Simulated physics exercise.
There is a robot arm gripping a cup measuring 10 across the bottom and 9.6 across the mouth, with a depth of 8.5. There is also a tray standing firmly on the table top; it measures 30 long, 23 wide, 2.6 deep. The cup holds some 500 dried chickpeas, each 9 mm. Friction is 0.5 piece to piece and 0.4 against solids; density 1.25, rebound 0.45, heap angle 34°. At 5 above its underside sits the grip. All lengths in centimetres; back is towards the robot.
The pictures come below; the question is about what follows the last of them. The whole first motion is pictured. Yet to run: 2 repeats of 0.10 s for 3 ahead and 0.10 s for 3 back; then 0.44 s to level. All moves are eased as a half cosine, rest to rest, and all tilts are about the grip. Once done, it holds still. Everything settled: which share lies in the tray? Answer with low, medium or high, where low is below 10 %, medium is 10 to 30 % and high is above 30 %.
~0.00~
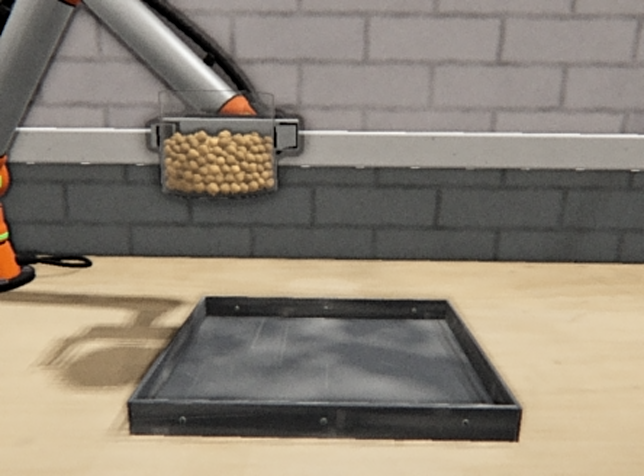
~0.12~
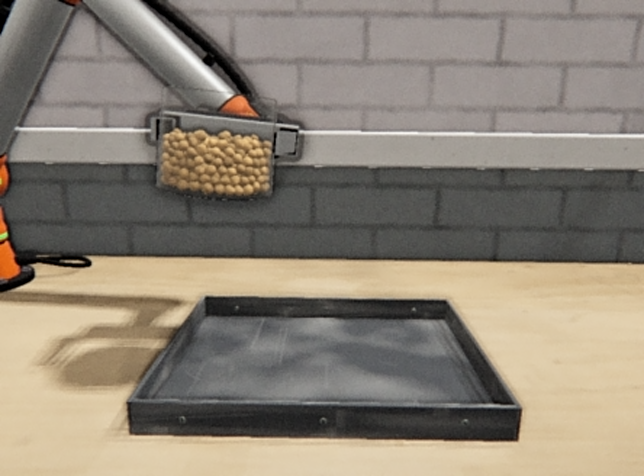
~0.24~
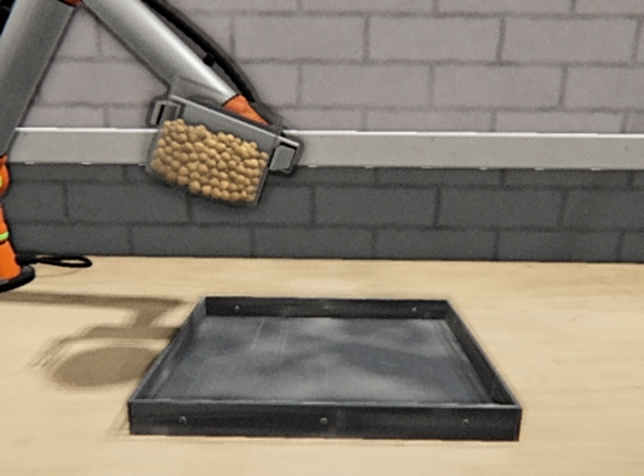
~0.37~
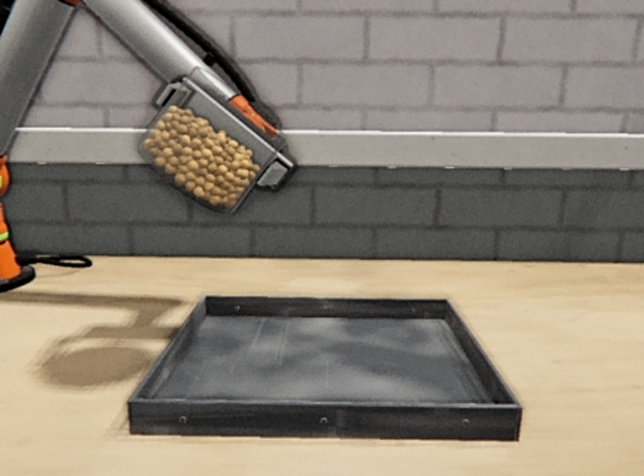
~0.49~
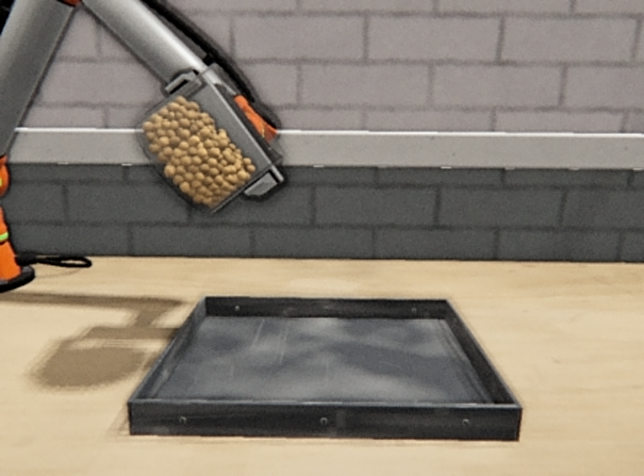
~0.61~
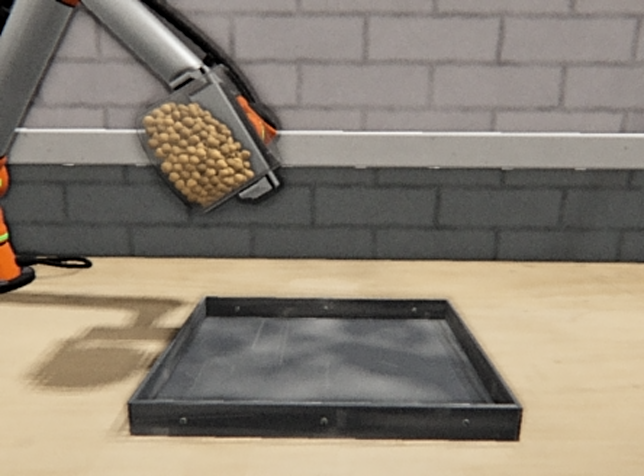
Medium.
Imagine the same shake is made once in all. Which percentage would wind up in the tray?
5 %.
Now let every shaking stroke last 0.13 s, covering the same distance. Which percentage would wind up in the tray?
It would be near 5 per cent.
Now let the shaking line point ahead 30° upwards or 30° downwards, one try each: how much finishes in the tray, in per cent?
Some 20 and 5 per cent.
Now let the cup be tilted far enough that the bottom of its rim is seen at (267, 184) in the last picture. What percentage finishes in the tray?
That comes to some 60 percent.
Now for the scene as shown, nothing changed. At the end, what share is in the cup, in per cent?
Roughly 85 percent.
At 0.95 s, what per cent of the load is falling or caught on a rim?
My guess is some 3 in a hundred.
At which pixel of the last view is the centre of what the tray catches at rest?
I'd point to somewhere near (369, 357).
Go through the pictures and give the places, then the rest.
Cup middle at (219, 144), level; upper third of the load around (218, 147), from x 170 to 270, top at y 135; 502 in the cup, in the first picture.
Cup middle at (218, 144), tilted 6° forward; upper third of the load around (214, 147), from x 165 to 265, top at y 135, in the second picture.
Cup middle at (216, 144), tilted 20° forward; upper third of the load around (197, 144), from x 155 to 265, top at y 125, in the third picture.
Cup middle at (214, 142), tilted 39° forward; upper third of the load around (186, 136), from x 150 to 255, top at y 110, in the fourth picture.
Cup middle at (212, 141), tilted 53° forward; upper third of the load around (185, 128), from x 150 to 250, top at y 100, in the fifth picture.
Cup middle at (212, 141), tilted 59° forward; upper third of the load around (185, 128), from x 150 to 250, top at y 110; 502 in the cup, in the sixth picture.
By 0.95 s, tilted 59° forward, highest piece 24 above the table; 472 in the cup, 16 in the tray, 14 in flight or on a rim.
By 1.28 s, tilted 19° forward, highest piece 25 above the table; 429 in the cup, 72 in the tray, 1 in flight or on a rim.
By 1.65 s, level, highest piece 26 above the table; 429 in the cup, 73 in the tray.
By 2.70 s, level, highest piece 26 above the table; 429 in the cup, 73 in the tray.
Final count, 429 in the cup, 73 in the tray. That is 15 % in the tray.
